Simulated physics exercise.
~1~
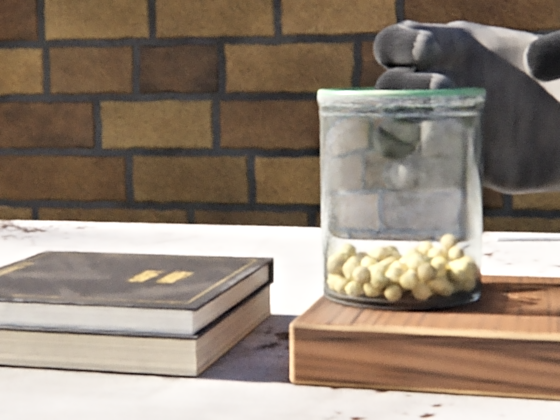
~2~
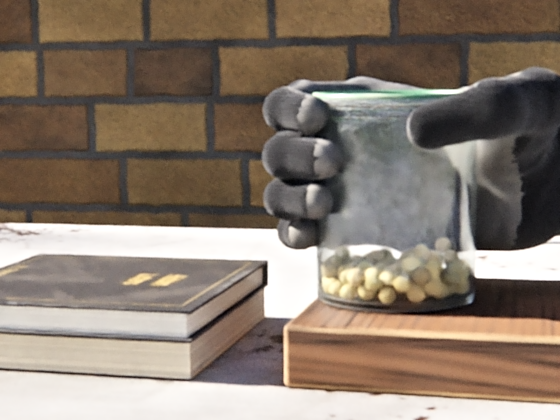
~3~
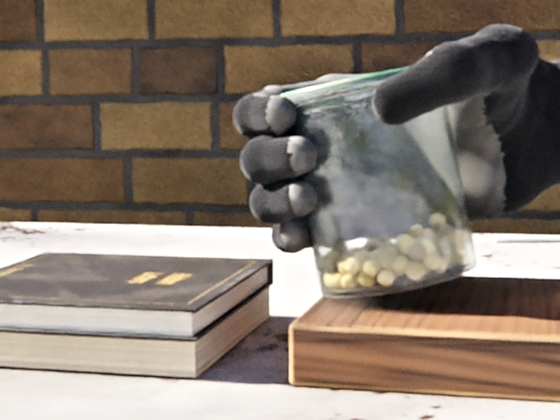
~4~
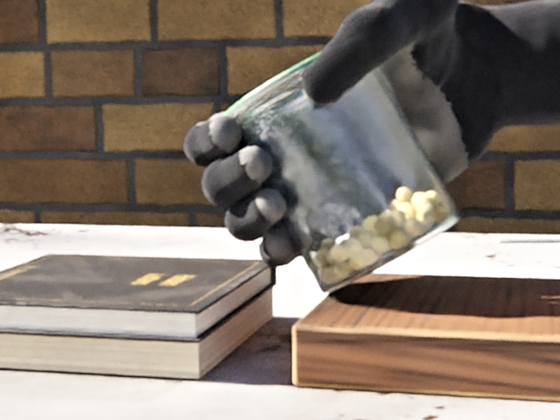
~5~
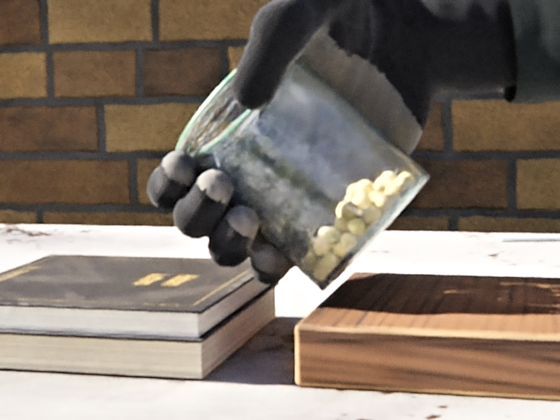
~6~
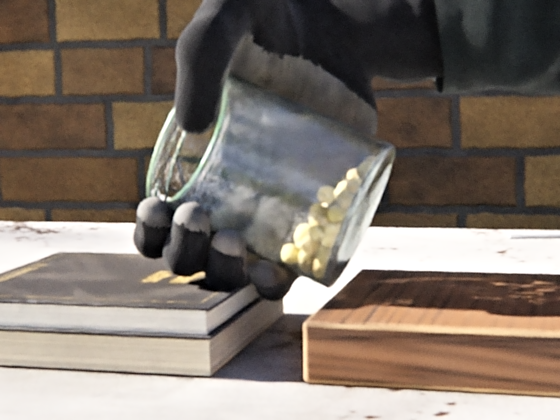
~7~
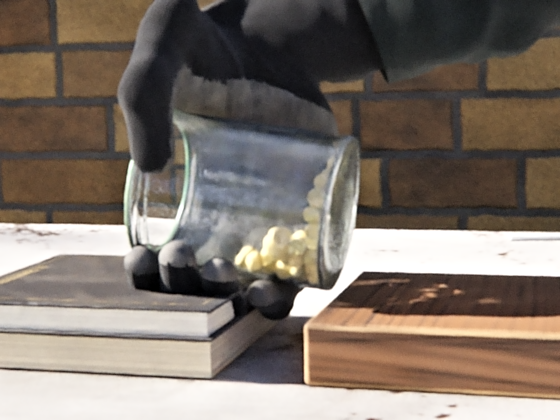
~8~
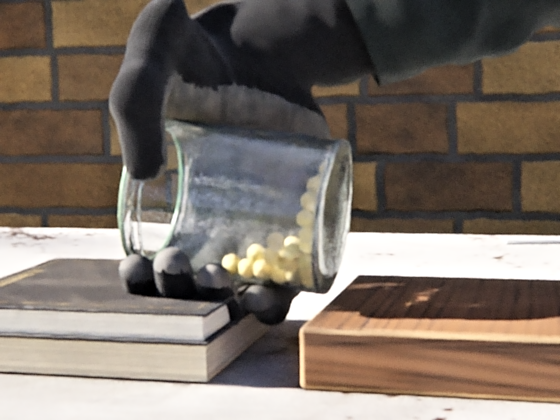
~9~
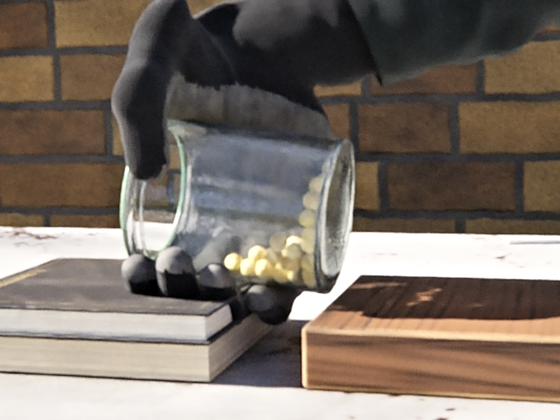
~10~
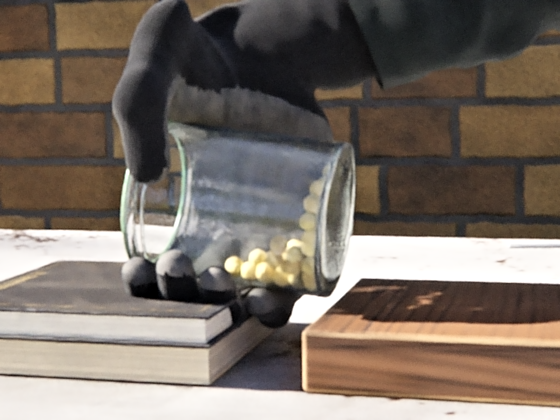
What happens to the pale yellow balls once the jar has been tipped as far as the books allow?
They stay inside the jar, gathered toward its base, and none of them spill out.
On a white tabletop before a brown brick wall, seen from the side by a slightly swaying camera, an open clear jar holding small pale yellow balls stands on a wooden block at the right. Two dark books lie stacked at the left. A hand in a dark grey glove closes around the jar, lifts it slightly and tilts it leftward. As the jar moves left, it tips almost onto its side and comes to rest against the books. The hand keeps holding it there, with the balls still gathered inside near its base.
